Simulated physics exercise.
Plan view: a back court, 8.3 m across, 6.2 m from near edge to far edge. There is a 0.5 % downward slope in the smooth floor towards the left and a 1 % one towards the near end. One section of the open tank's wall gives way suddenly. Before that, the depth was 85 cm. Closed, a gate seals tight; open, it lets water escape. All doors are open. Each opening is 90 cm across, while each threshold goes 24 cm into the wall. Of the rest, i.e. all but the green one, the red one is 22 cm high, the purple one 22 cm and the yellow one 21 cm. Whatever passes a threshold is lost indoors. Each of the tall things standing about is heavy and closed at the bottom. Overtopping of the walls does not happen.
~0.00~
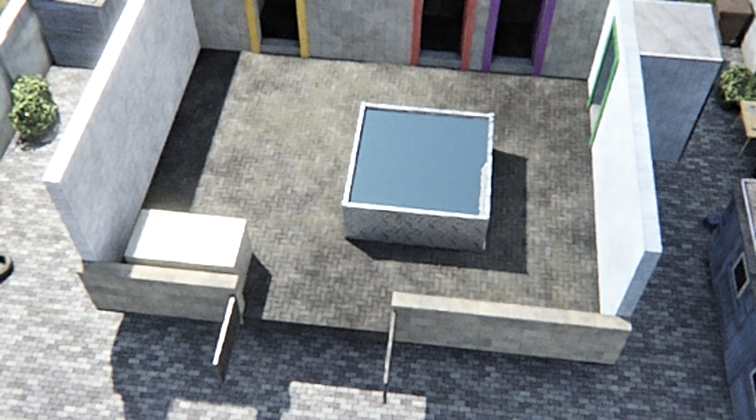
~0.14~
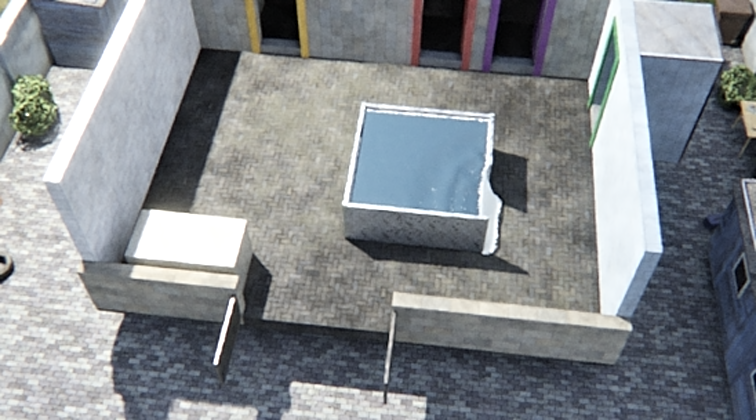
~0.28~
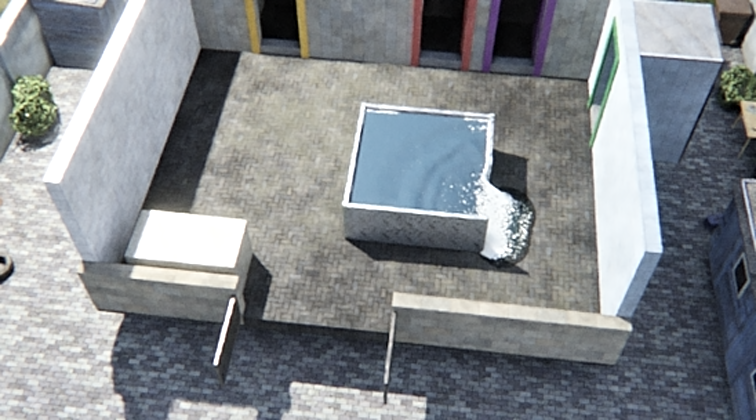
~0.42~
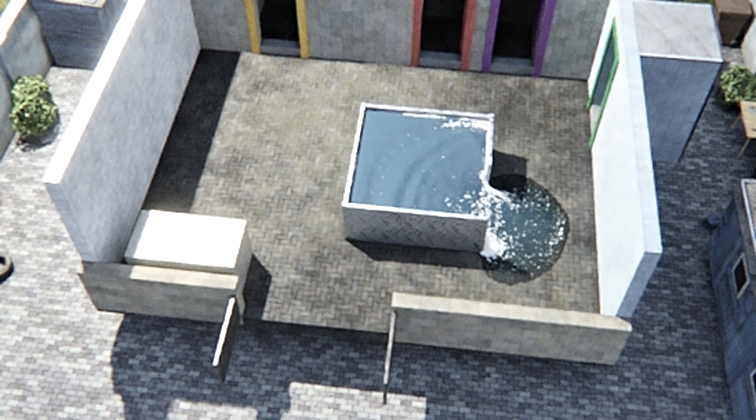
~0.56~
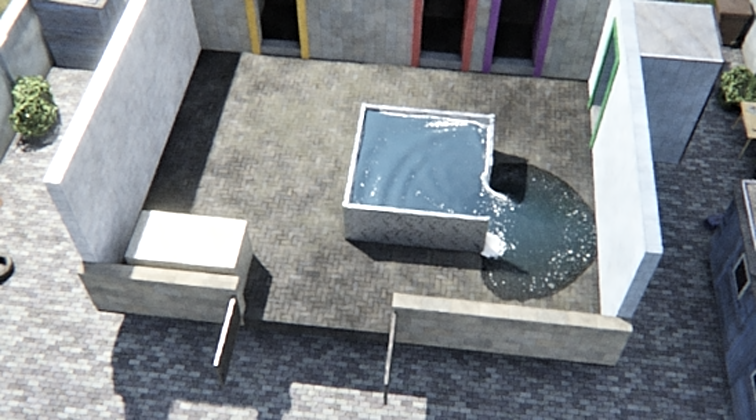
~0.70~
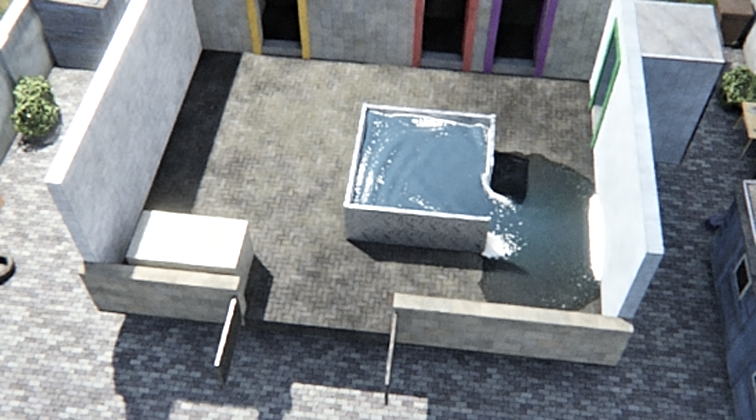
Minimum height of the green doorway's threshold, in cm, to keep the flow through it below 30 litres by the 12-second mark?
Roughly 6 cm.
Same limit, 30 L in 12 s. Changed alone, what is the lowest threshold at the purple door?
At the purple door it takes roughly 13.0 centimetres.
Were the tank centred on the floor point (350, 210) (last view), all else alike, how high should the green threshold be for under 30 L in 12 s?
Then roughly 13.0 cm.
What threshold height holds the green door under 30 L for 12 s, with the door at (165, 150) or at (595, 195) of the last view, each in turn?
Roughly 10.5 cm for the first and 30 cm for the second.
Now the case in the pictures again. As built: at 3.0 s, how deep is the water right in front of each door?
Depths in cm - red: 2, purple: 22, green: 9, yellow: 0.
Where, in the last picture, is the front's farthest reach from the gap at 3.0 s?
Lab note: Front tip approx. (590, 83).
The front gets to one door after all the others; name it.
The yellow one comes last.
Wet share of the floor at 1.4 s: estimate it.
Roughly 15 percent.
After 1.4 s water covers 15 % of the floor, deepest (70 cm) near (604, 343); 6 cm at the green door, 0 litres in over its 17 cm threshold.
After 3.0 s water covers 40 % of the floor, deepest (44 cm) near (604, 343); 9 cm at the green door, 0 litres in over its 17 cm threshold.
After 12.0 s water covers 100 % of the floor, deepest (21 cm) near (123, 292); 7 cm at the green door, 0 litres in over its 17 cm threshold.
At the green door as built, the water arrived by 1.3 s and peaked near 10 cm at 2.4 s.
With a threshold of 5 cm, 48 litres would have come in within the 12 s; with 7 cm, 20 litres. So under 30 litres takes about 6 cm.
